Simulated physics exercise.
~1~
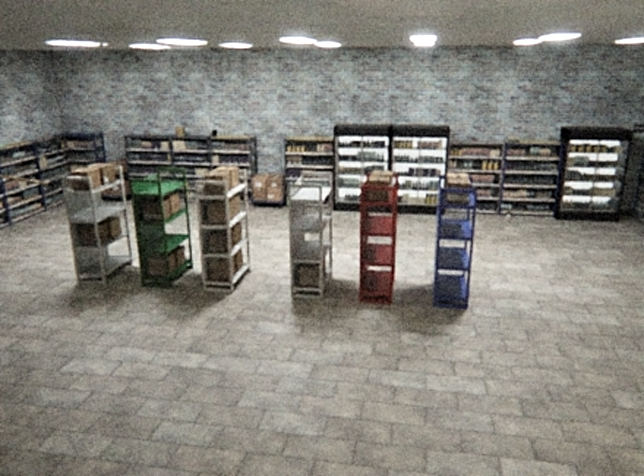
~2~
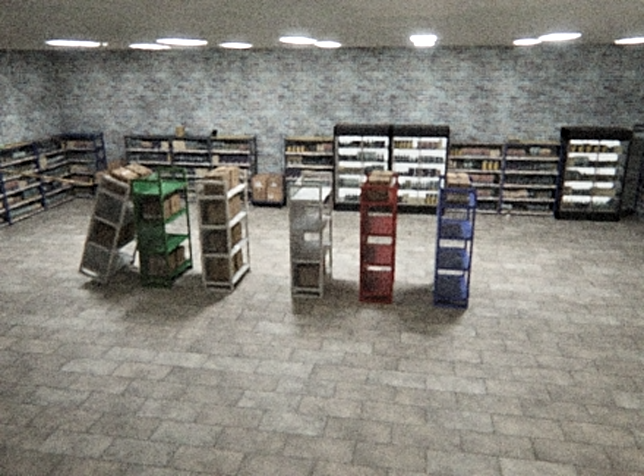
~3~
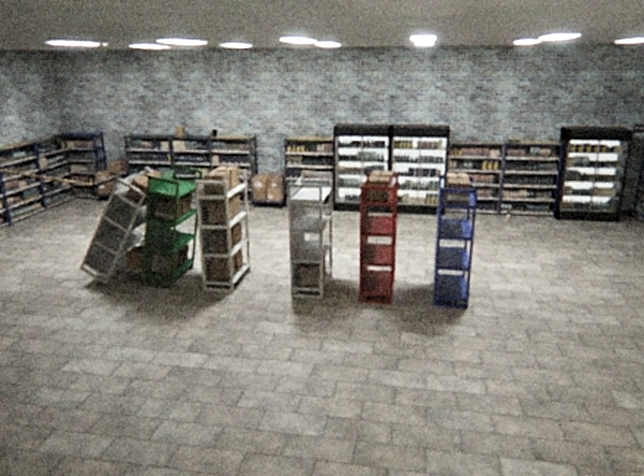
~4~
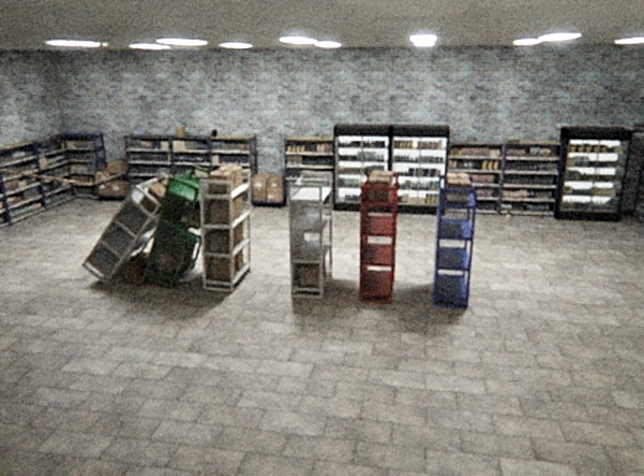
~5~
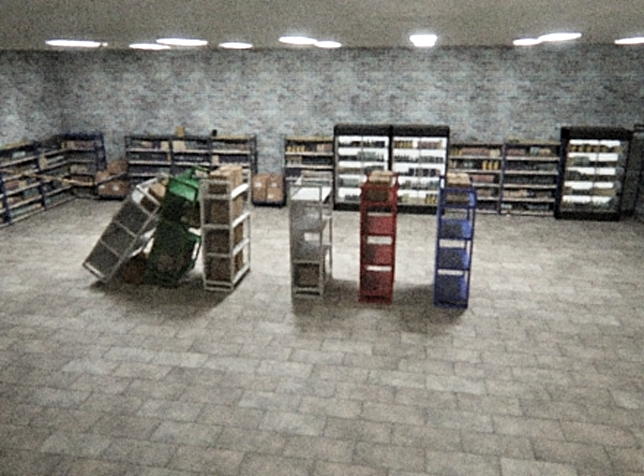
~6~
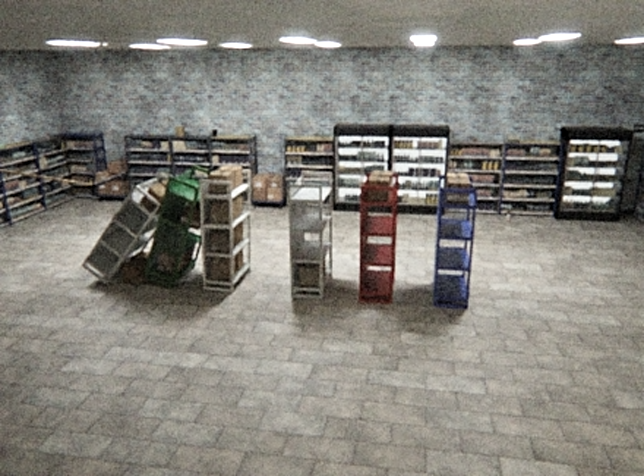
Pale shelf rack at far left tipping right into a green rack, which leans onto the next, four racks staying upright.
